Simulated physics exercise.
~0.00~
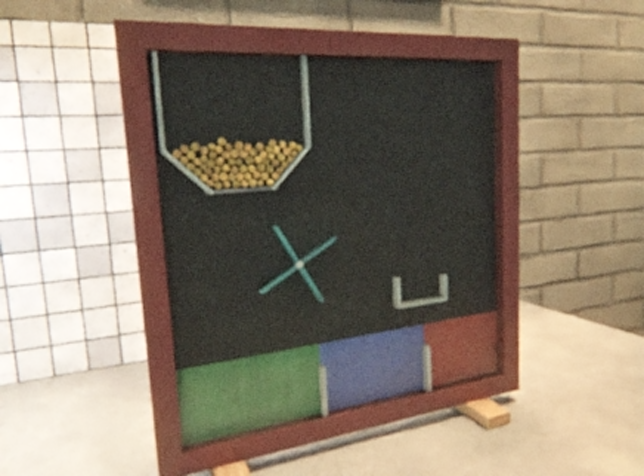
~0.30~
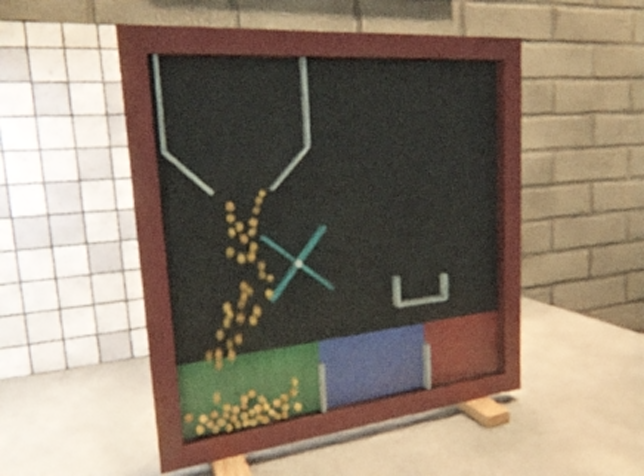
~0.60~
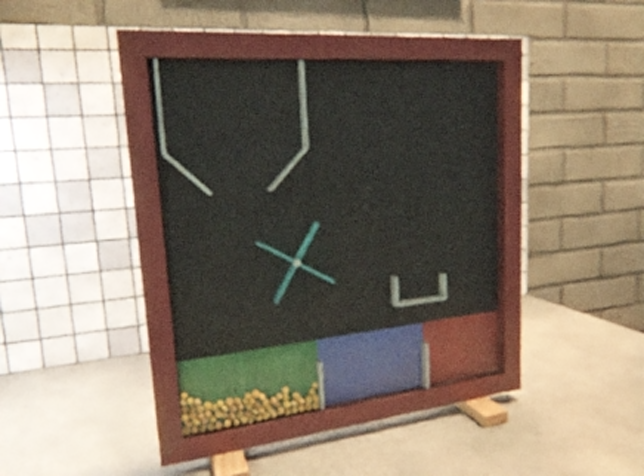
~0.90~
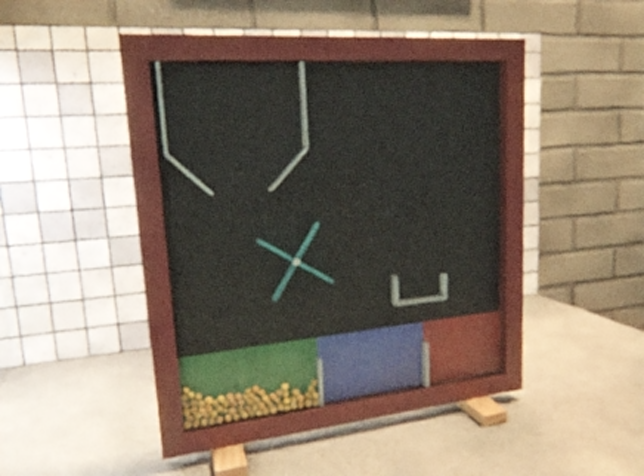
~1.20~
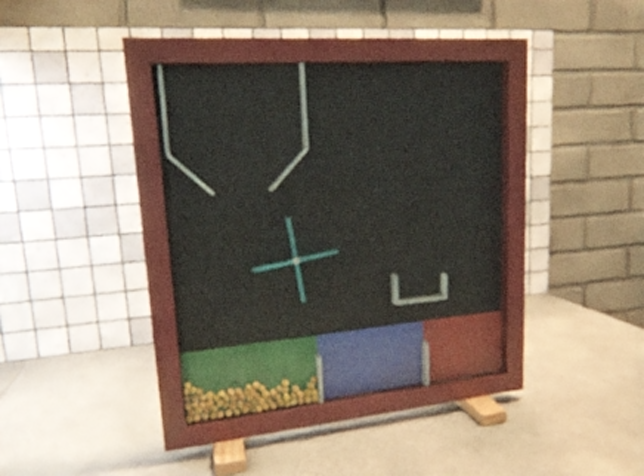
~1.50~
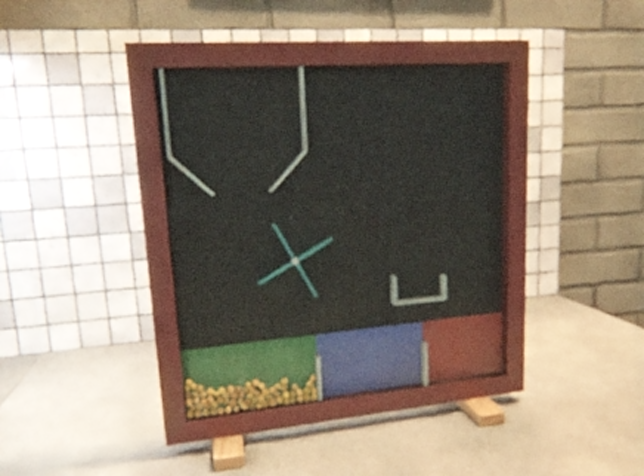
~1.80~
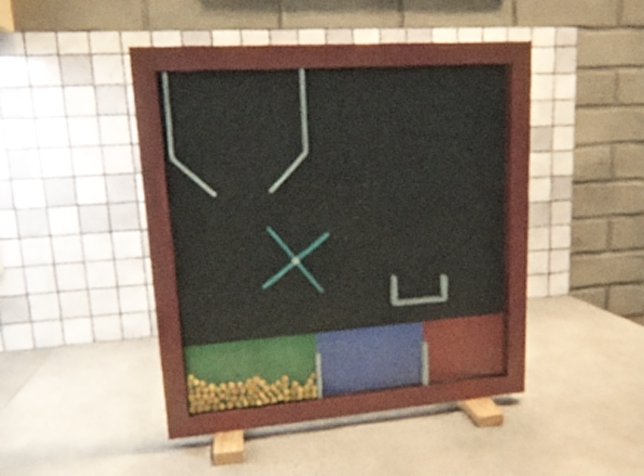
Dried chickpeas poured out of a hopper at the top of an upright, dark-backed case, tumbled past a teal cross that turned, and all piled up in the green bin at lower left, leaving the blue and red bins empty.
